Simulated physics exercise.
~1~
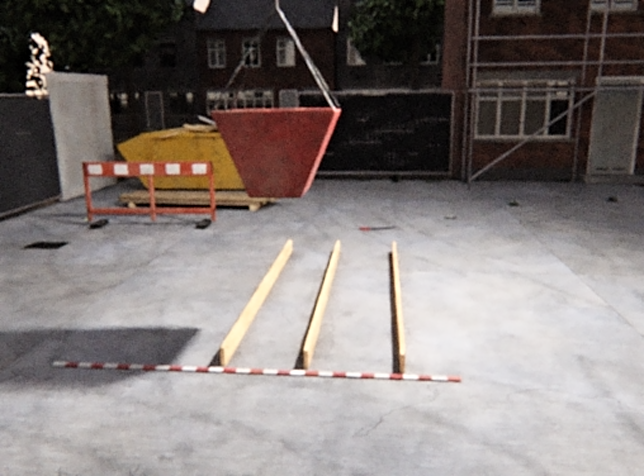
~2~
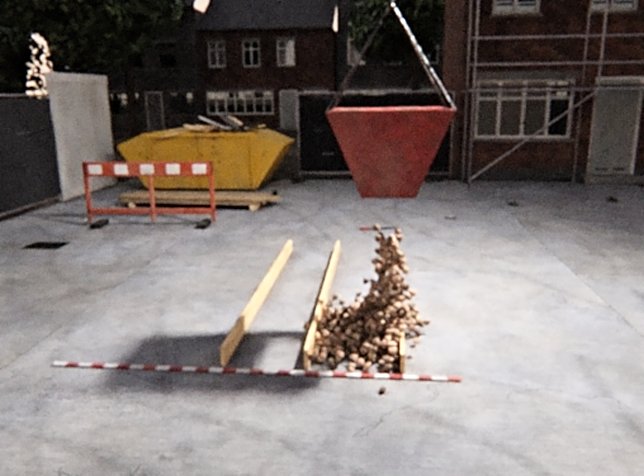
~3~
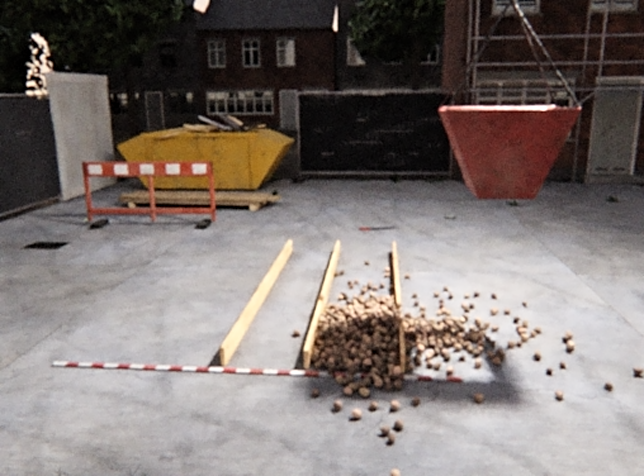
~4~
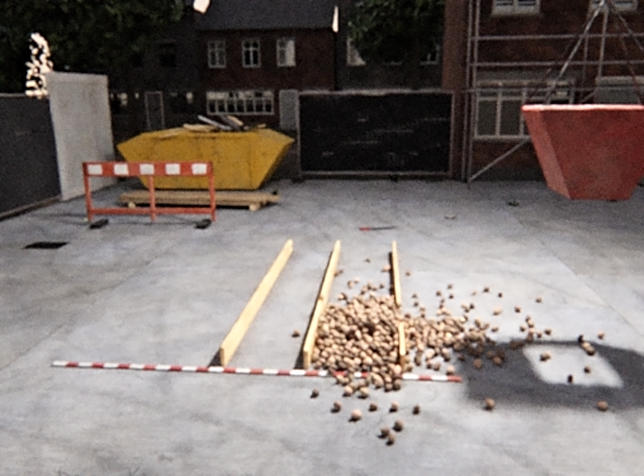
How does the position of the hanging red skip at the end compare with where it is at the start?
At the start the red skip hangs left of centre, partly in front of the yellow skip. By the end it has moved far across to the right edge of the view, at about the same height.
